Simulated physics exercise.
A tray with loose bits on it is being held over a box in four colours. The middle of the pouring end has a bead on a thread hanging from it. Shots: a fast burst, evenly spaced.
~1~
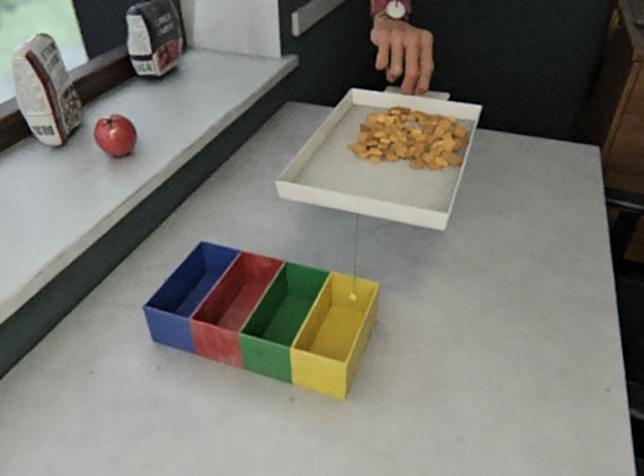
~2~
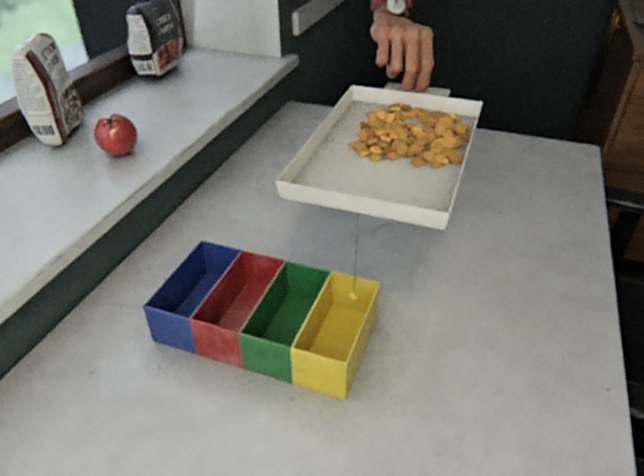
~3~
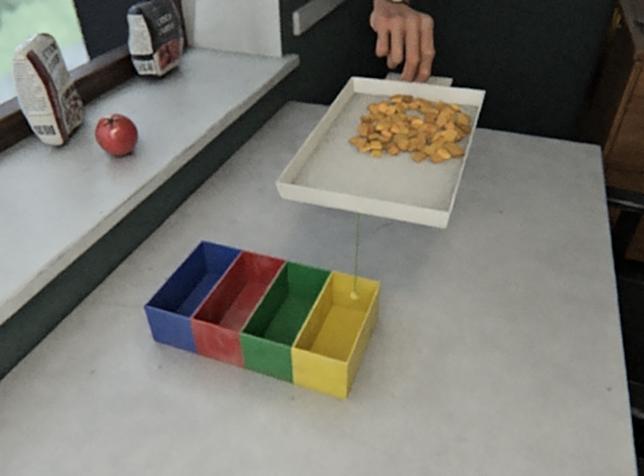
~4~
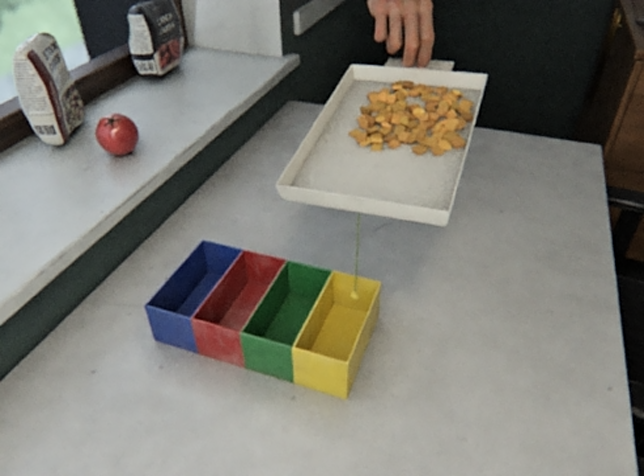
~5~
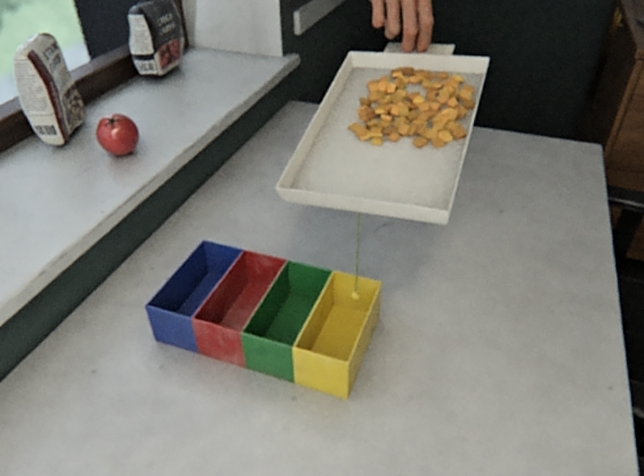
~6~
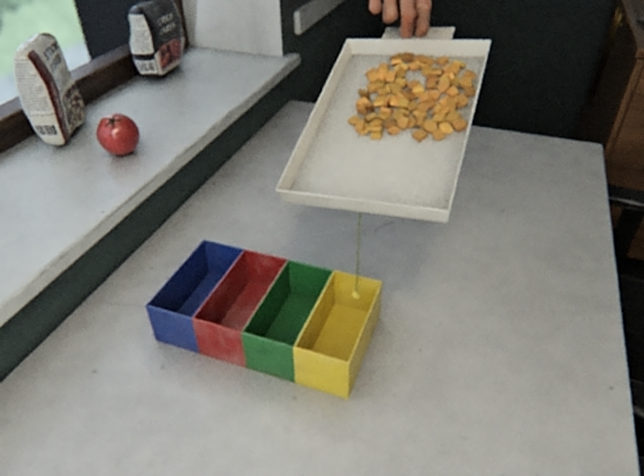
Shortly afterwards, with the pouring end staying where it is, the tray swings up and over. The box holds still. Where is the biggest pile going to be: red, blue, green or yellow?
In green.
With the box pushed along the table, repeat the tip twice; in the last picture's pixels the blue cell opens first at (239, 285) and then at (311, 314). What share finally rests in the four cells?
Close to 90 in a hundred, followed by close to 60 in a hundred.
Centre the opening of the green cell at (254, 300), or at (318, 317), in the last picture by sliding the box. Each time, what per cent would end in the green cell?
The first position comes out at 20 per cent, the other at 40 per cent.
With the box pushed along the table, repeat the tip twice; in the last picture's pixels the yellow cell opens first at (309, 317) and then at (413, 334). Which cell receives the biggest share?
The cell in yellow, then the cell in red.
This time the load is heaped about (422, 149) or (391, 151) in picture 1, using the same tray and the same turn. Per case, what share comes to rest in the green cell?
Estimate: 50 % first, 50 % second.
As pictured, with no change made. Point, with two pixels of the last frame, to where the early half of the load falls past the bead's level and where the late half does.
For the early half I get (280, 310), and for the late half (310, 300).
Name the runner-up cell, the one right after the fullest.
That would be the yellow one.
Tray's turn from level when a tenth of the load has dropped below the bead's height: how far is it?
Angle: Close to 75°.
Shortly afterwards, tray tipped steeply; the bulk on the tray; a little falling or outside the box.
Next, tray tipped past a quarter turn; near half on the tray; near a quarter in the green cell; a little in the yellow cell; only a few in the red cell; a little falling or outside the box.
Some moments later, tray tipped past a quarter turn; near two thirds in the green cell; near a quarter in the yellow cell; only a few in the red cell; a little falling or outside the box.
In the end, tray tipped past a quarter turn; near two thirds in the green cell; near a quarter in the yellow cell; only a few in the red cell; none at all in the blue cell; a little outside the box.
